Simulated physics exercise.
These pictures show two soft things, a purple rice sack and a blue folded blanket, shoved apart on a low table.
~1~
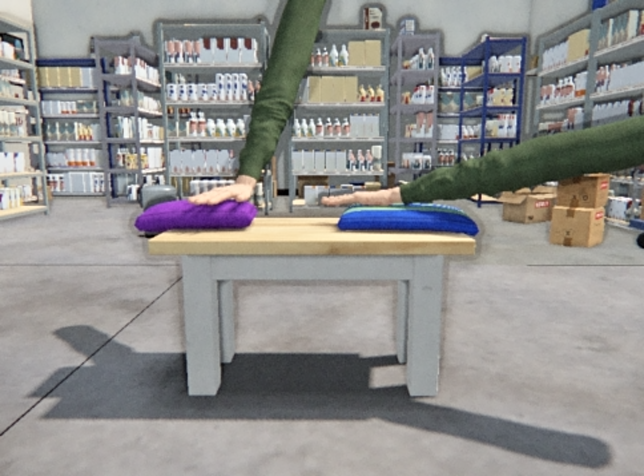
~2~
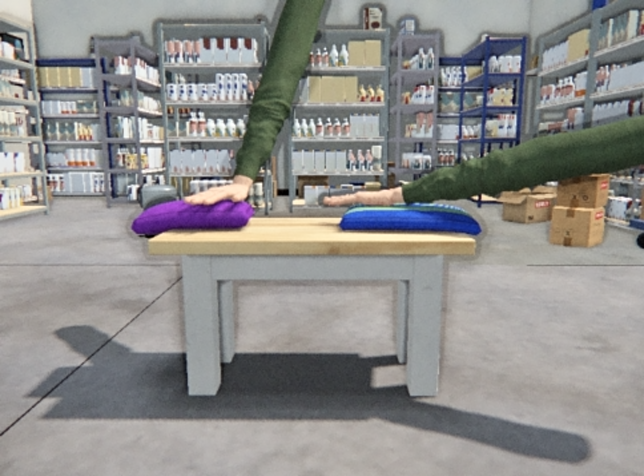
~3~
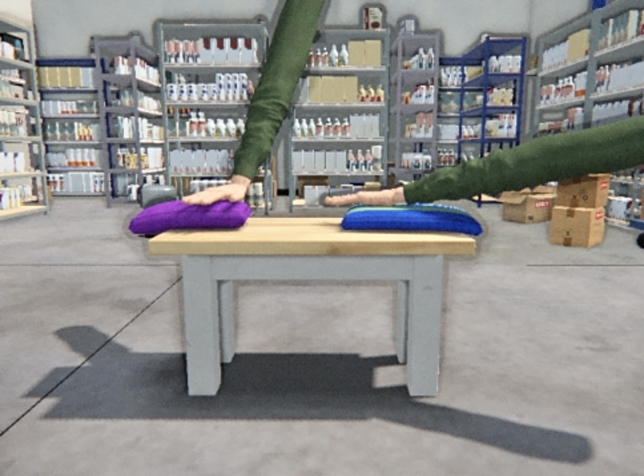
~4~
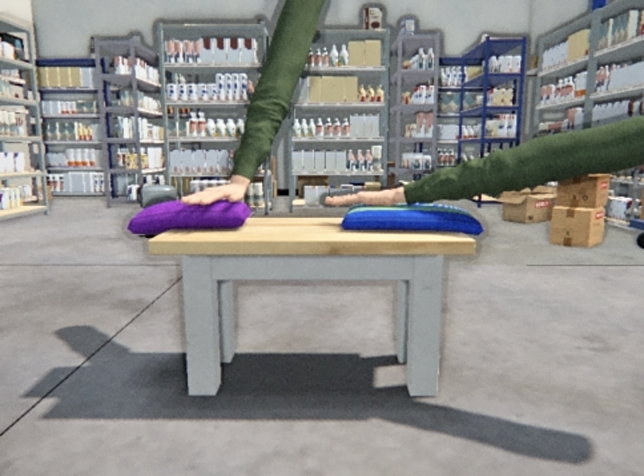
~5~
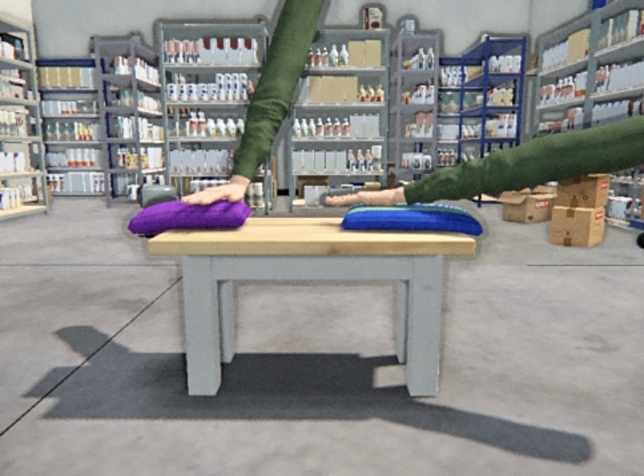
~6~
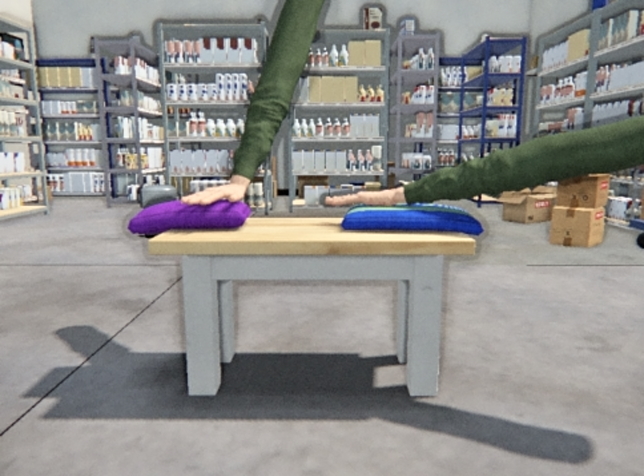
At first, two green-sleeved arms rest their hands on a purple sack at the left end of a low table and a blue folded cloth at the right. The hands push the two soft items very slightly apart, the purple one overhanging the left edge, and then almost nothing moves.
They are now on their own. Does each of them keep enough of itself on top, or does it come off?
Outcome: Purple rice sack: Supported. Blue folded blanket: Supported.
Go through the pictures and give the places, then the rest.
The first frame shows rice sack tip (144, 223); folded blanket tip (471, 226).
The second frame shows rice sack tip (140, 225); folded blanket tip (474, 225).
The third frame shows rice sack tip (138, 225); folded blanket tip (475, 226).
The fourth frame shows rice sack tip (137, 225); folded blanket tip (476, 226).
The fifth frame shows rice sack tip (137, 225); folded blanket tip (475, 226).
The sixth frame shows rice sack tip (137, 225), about a third past the edge; folded blanket tip (476, 226), a small part past the edge.
Then, 0.42 s on from there, rice sack as it was left; folded blanket as it was left.
In the end, rice sack as it was left; folded blanket as it was left. The purple rice sack holds its place and the blue folded blanket stays up there.
